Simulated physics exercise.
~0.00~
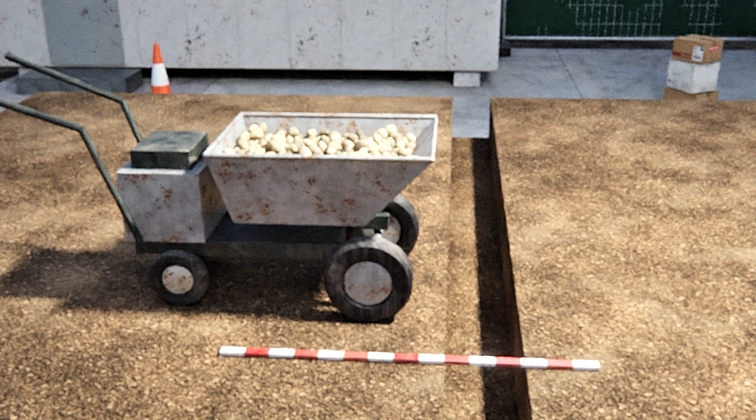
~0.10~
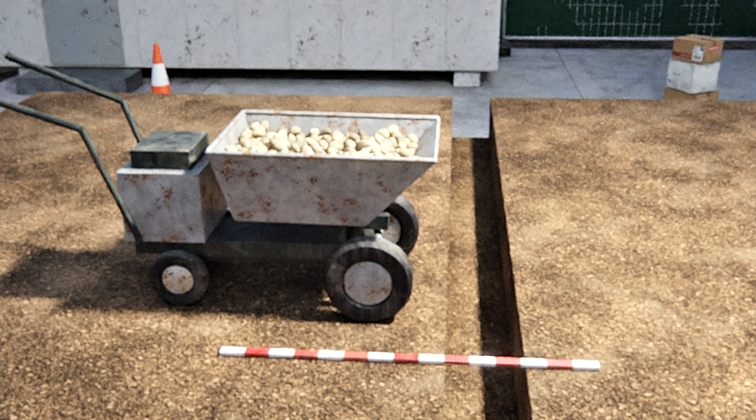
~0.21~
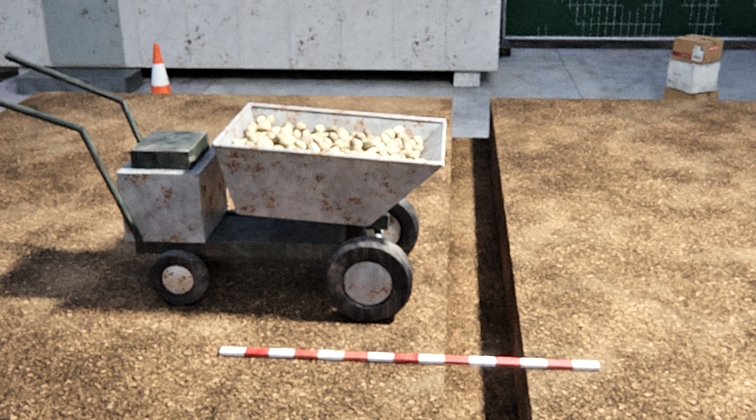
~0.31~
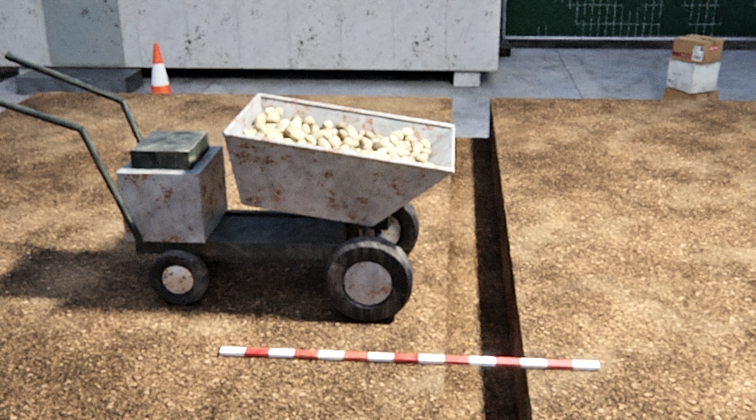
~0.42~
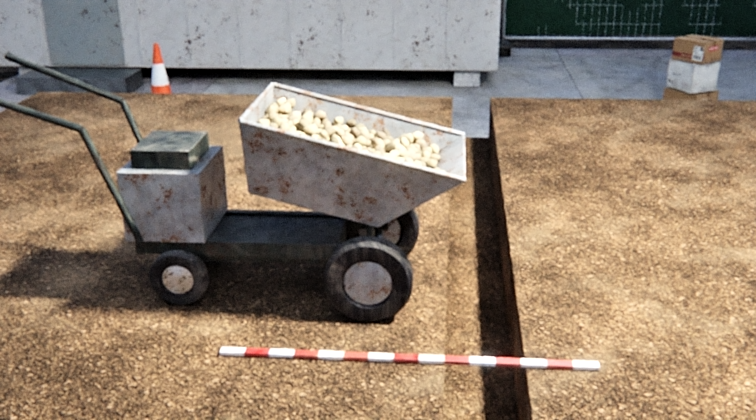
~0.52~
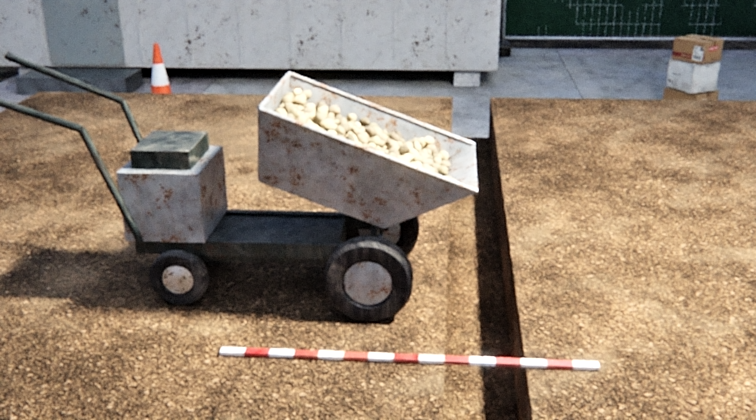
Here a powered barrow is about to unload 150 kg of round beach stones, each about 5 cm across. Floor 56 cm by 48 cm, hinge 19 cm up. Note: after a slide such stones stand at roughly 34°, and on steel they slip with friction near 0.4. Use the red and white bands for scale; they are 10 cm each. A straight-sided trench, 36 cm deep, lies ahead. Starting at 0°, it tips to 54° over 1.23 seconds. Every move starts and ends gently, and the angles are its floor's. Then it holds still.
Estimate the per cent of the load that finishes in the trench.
Roughly 19 percent.
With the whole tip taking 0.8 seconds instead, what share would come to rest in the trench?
Expected share: Around 20%.
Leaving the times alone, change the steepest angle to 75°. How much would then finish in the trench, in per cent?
Close to 10 per cent then.
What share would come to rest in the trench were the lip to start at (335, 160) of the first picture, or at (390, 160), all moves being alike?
Roughly 70 in a hundred from the first, 50 in a hundred from the second.
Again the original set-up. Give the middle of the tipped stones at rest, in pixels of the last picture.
The resting stones are centred at roughly (556, 291).
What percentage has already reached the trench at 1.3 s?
About 0%.
After 0.9 s the floor is at 45°; 100 % in the tray; the foremost stones are at (487, 215).
After 1.3 s the floor is at 54°; 86 % in the tray, 1 % in the trench, 13 % past the trench; the foremost stones are at (576, 286).
After 1.7 s the floor is at 54°; 56 % in the tray, 1 % in the trench, 43 % past the trench; the foremost stones are at (668, 296).
After 3.6 s the floor is at 54°; 23 % in the tray, 19 % in the trench, 57 % past the trench; the foremost stones are past the picture's edge.
